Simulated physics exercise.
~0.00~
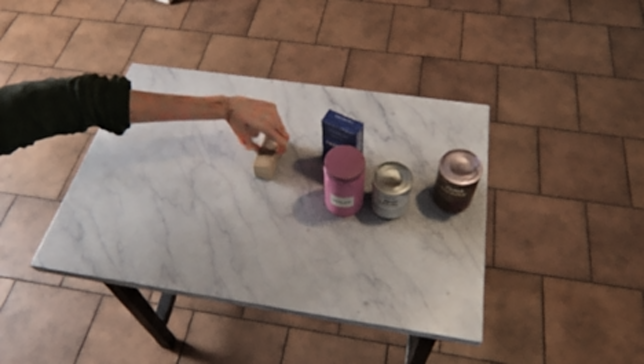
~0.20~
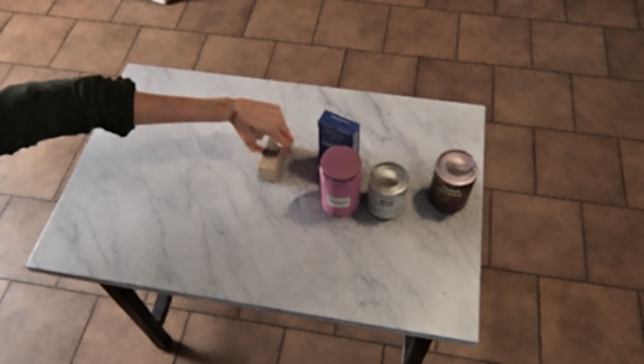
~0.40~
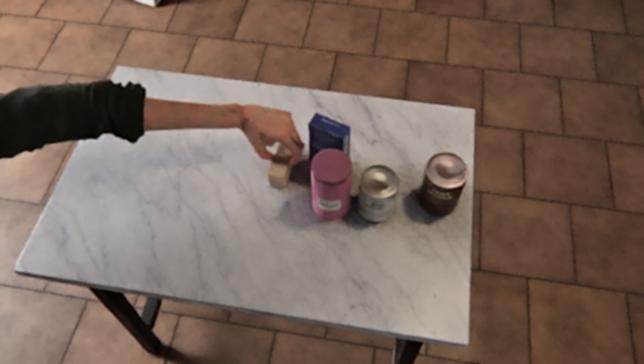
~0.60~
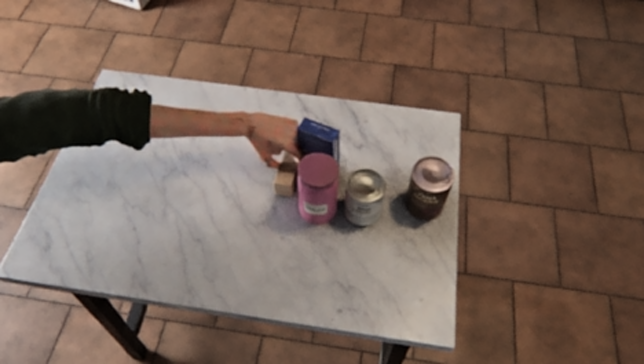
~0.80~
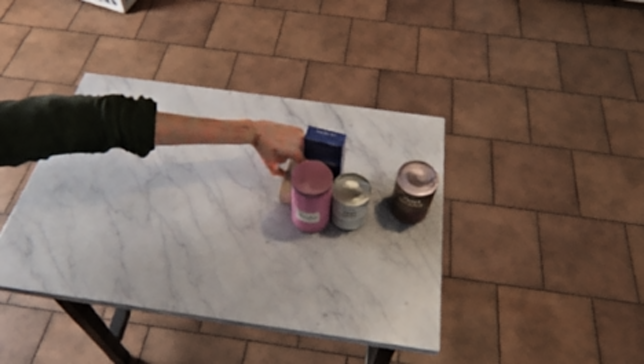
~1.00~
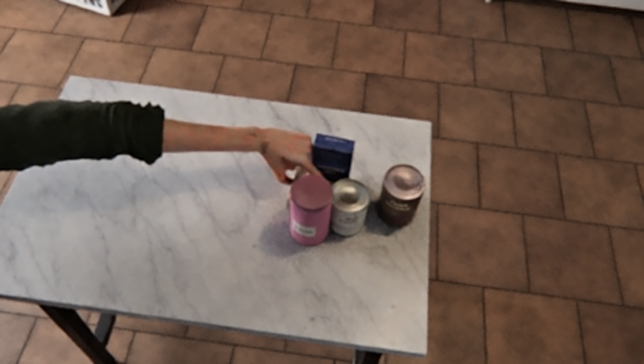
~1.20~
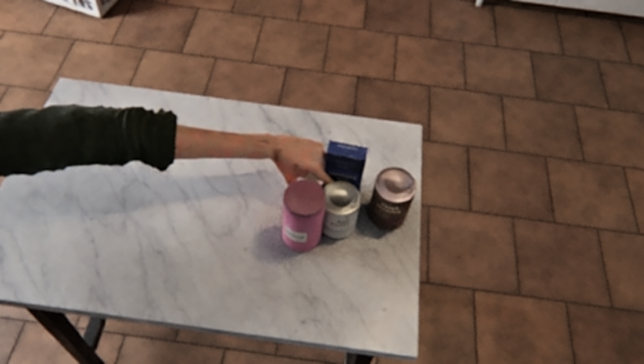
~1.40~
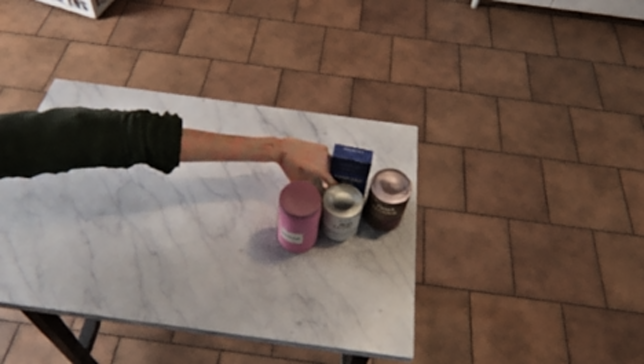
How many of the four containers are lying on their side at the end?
None of them are. The blue packet, pink jar, white tin and brown tin all remain upright.
